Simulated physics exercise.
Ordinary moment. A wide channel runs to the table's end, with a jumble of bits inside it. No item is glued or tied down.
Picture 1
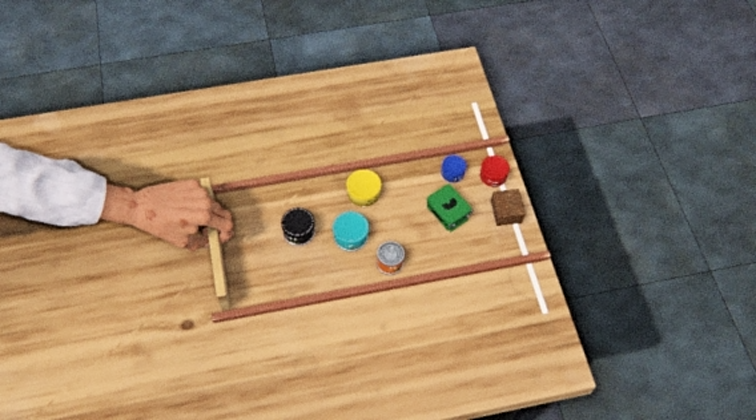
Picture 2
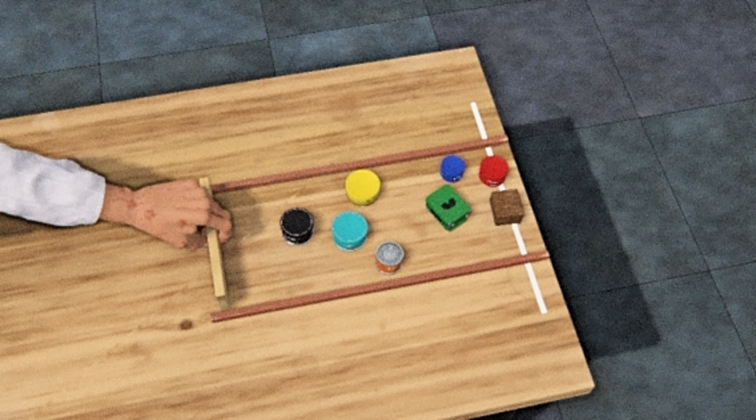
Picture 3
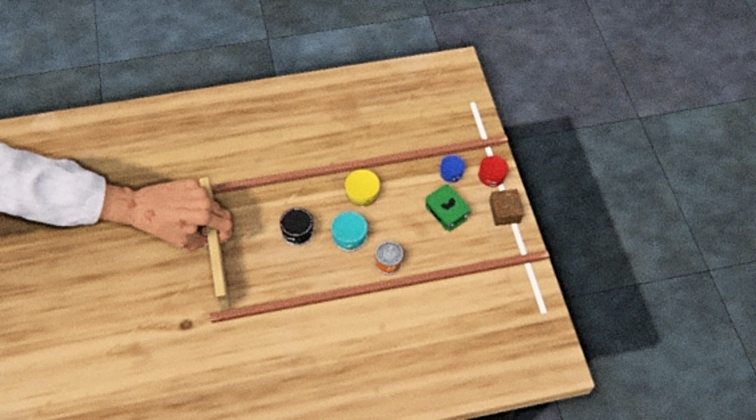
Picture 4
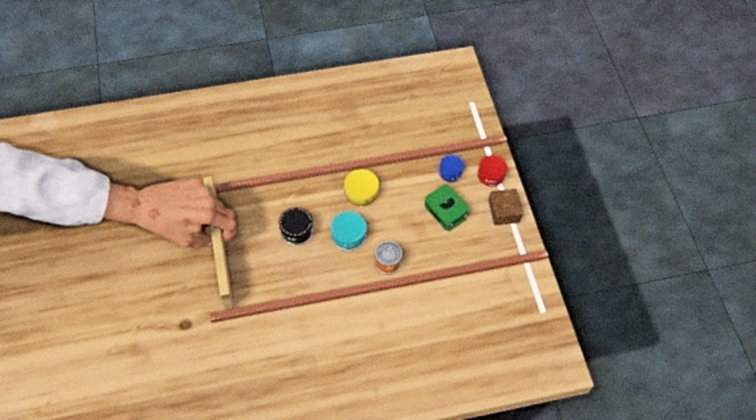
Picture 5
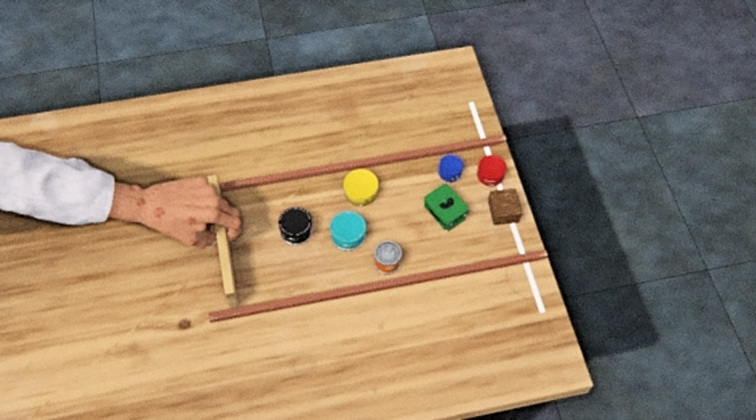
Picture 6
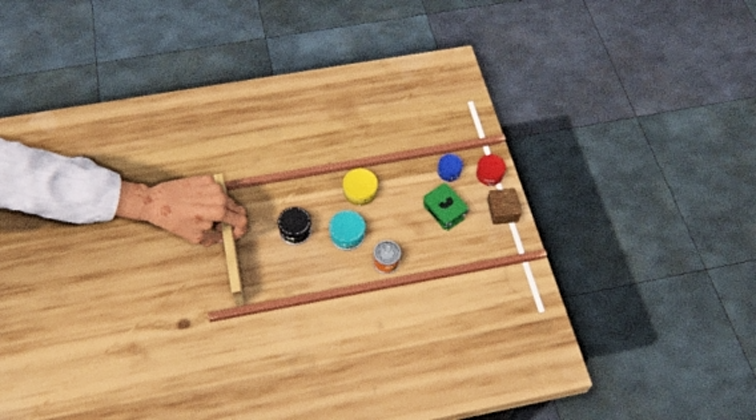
A hand in a white sleeve holds a thin wooden board upright across the left end of a channel between two reddish-brown strips on a pale wooden table, seen from above over grey floor tiles. Black, turquoise, yellow, grey-topped, green, blue, red and brown pieces lie scattered rightward toward a white line. The hand slides the board slightly right, while the pieces and view stay practically still.
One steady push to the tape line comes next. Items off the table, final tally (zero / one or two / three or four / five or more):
Final tally: Three or four.
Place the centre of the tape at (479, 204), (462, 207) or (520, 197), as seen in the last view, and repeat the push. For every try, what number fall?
It would be 2, then 1, then 8.
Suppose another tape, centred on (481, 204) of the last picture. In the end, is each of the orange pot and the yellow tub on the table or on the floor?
Well, the orange pot sits tight, and the yellow tub sits tight.
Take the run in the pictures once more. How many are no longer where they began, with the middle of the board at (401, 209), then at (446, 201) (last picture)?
One spot: 5. Other spot: 8.
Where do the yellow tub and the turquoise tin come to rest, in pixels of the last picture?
Okay, so first (507, 154), and next (528, 212).
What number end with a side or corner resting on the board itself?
4.
Early on, none off yet; brown block at rest near (504, 206); red tub at rest near (491, 170); blue tub at rest near (450, 168).
Finally, the number that fall off is three or four; lost, green case, blue tub, red tub and brown block.
